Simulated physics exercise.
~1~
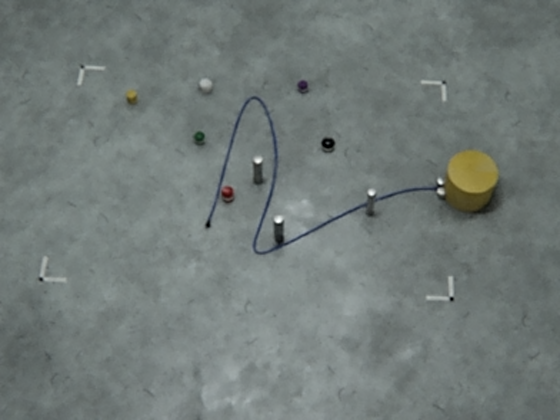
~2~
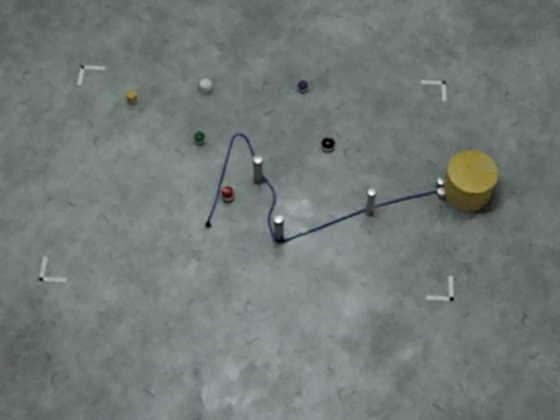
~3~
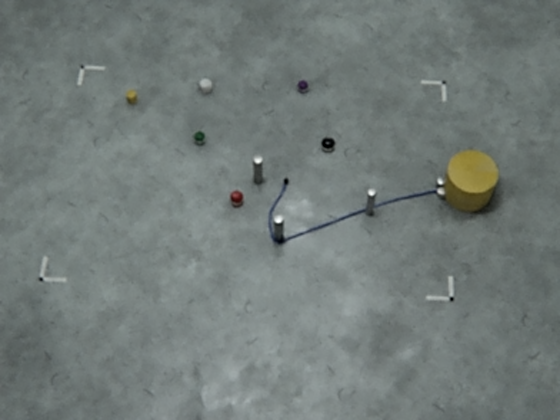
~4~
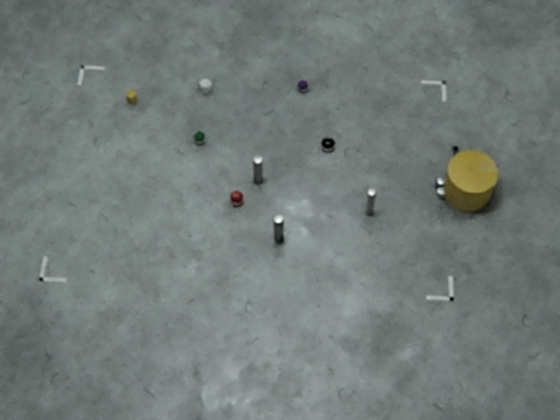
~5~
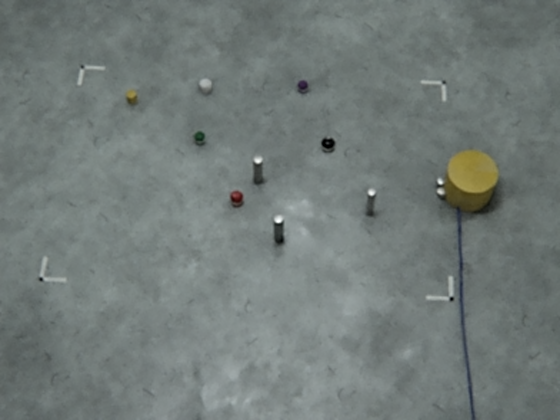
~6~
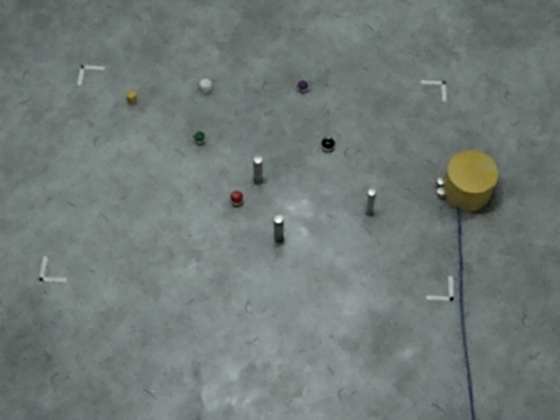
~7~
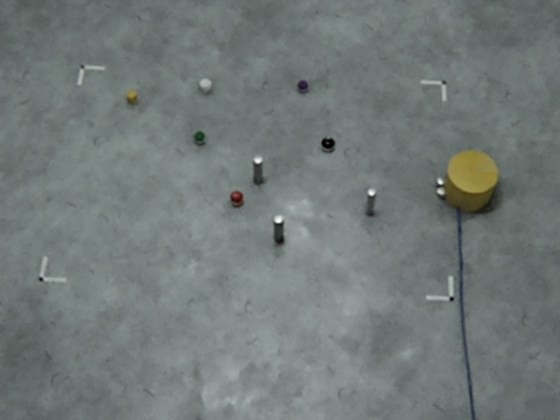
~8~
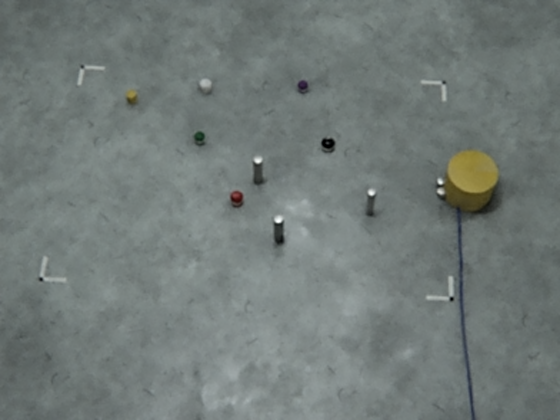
On a grey shop floor, a dark lead winding among upright posts and small coloured jars was drawn toward a large yellow drum, the red jar shifting slightly right; the lead later trailed down out of view, while the other jars stayed put.
